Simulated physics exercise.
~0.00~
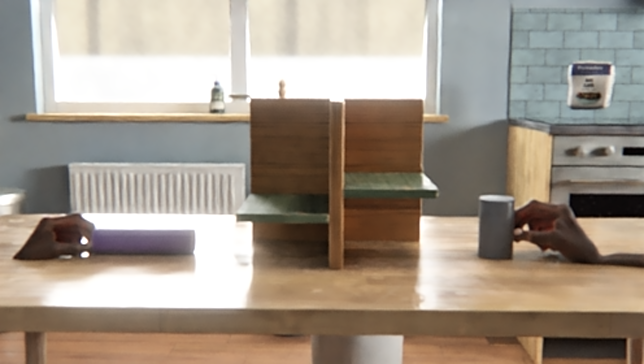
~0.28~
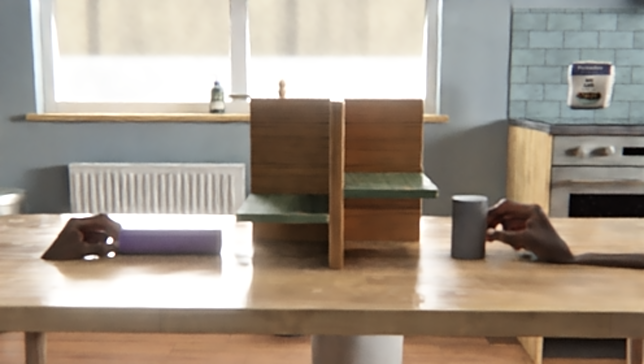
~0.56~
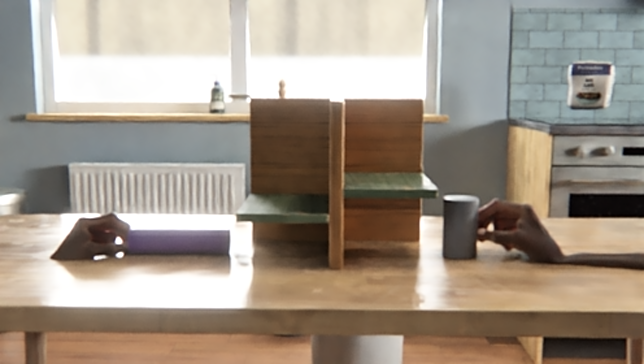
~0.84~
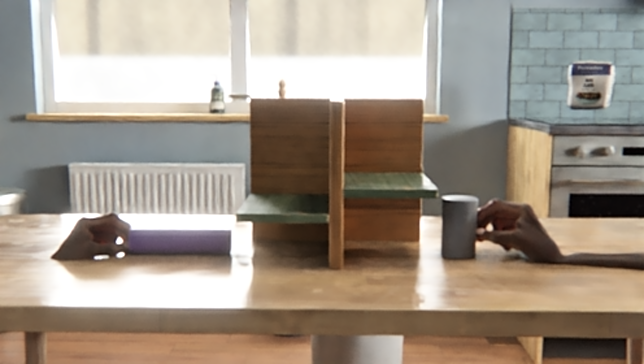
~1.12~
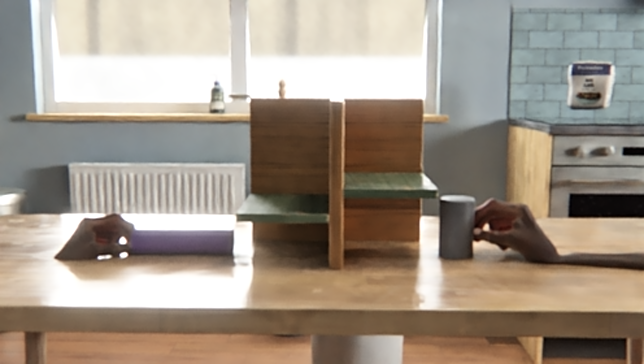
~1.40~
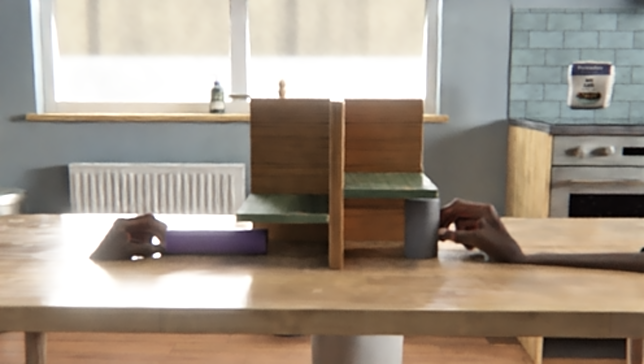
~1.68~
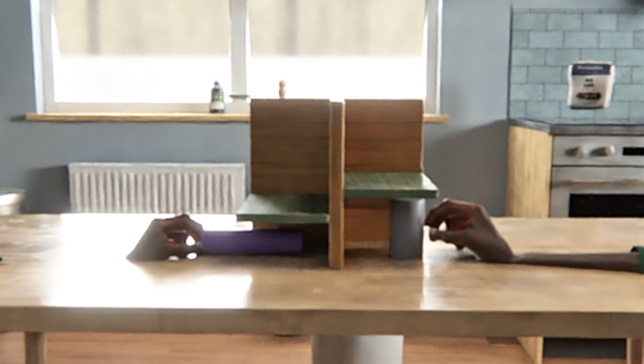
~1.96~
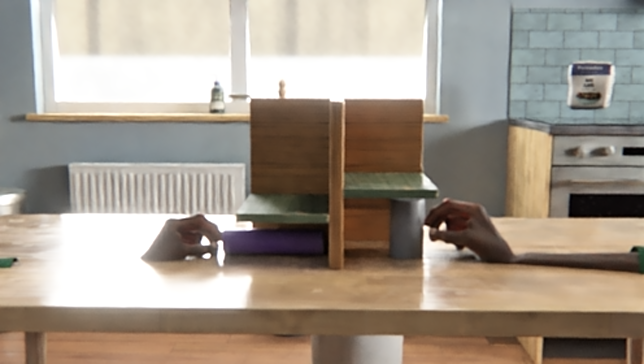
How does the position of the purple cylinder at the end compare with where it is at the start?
At the start it lies out in the open on the left part of the table, well away from the stand. By the end it is further right, lying under the left green shelf.
